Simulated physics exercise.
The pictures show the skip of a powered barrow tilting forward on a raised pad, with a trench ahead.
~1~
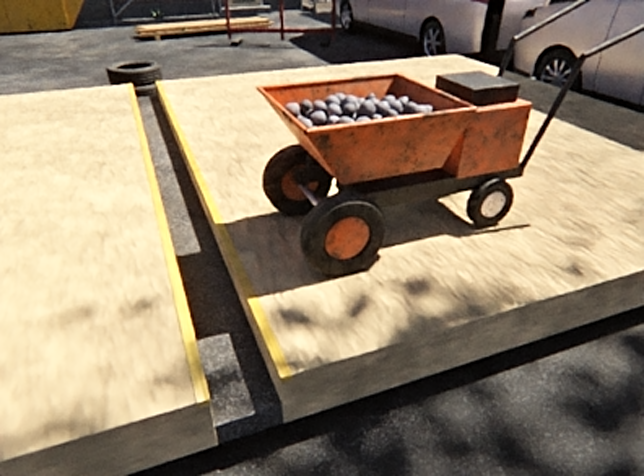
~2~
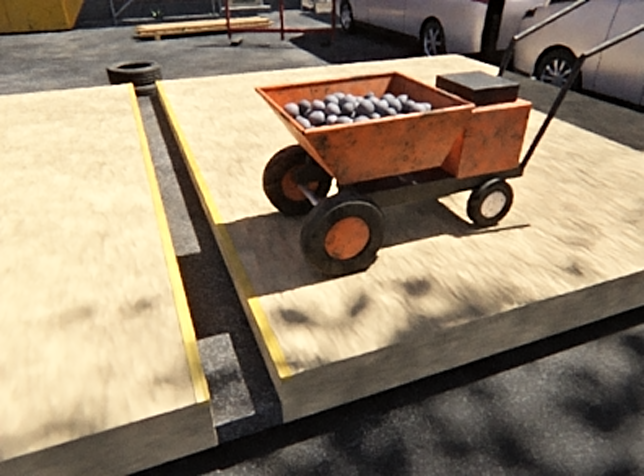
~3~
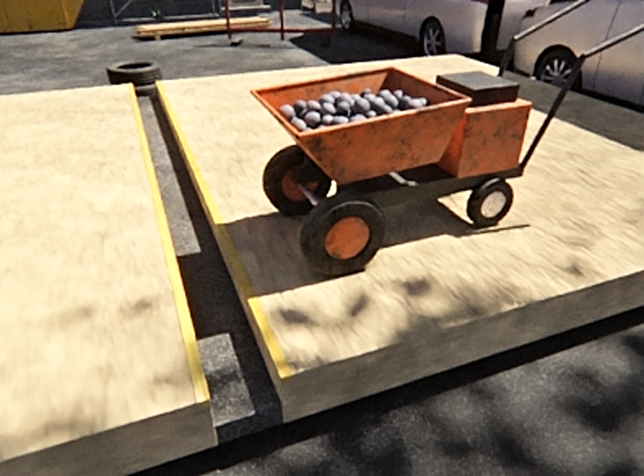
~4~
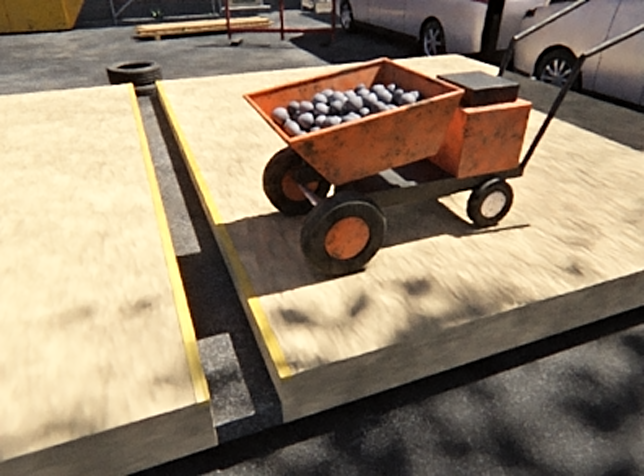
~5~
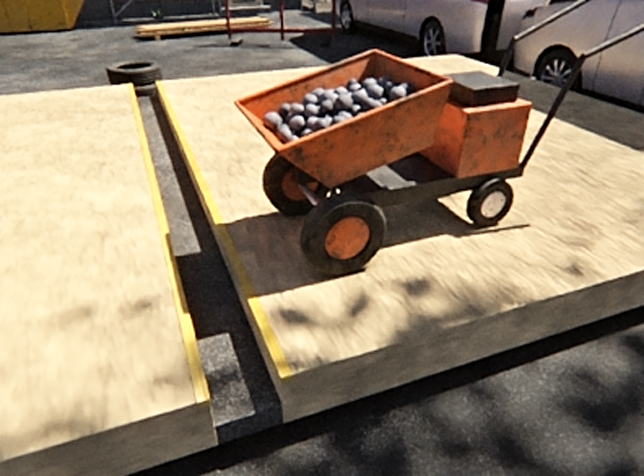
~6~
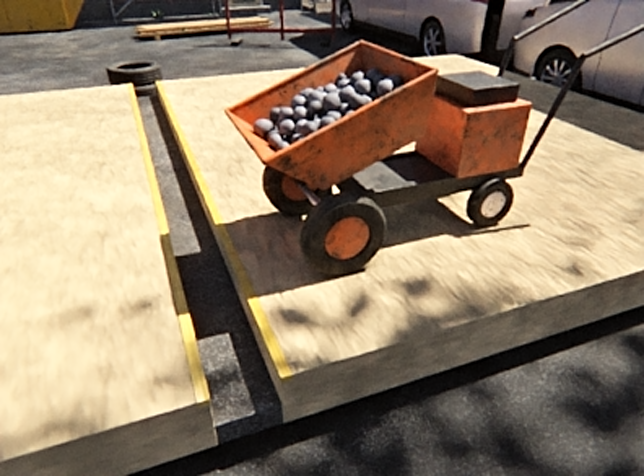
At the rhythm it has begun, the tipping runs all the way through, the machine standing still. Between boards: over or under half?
Above half.
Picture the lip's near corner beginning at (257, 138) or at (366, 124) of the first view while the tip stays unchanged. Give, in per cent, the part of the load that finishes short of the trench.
I'd put it at around 0 percent the first time and 20 percent the second.
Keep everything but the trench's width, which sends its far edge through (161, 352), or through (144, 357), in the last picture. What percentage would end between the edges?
In order: 90 per cent, then 100 per cent.
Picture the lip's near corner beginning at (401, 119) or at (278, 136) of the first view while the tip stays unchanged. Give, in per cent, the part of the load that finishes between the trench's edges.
The share would be near 30 percent, and then near 20 percent.
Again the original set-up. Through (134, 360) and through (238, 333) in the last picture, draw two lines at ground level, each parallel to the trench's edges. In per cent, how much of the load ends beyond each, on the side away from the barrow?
I'd say some 20 in a hundred, and after that 80 in a hundred.
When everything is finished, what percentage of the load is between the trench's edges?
It comes to about 65 per cent of the load.
Just after the last frame, skip tipped steeply; every one in the skip.
A moment on, skip tipped right over; roughly two thirds in the skip; roughly a quarter in or heaped over the trench; about a tenth beyond it.
Further on, skip tipped right over; about a tenth in the skip; roughly two thirds in or heaped over the trench; roughly a third beyond it.
When it is over, skip tipped right over; just a few in the skip; roughly two thirds in or heaped over the trench; roughly a third beyond it.
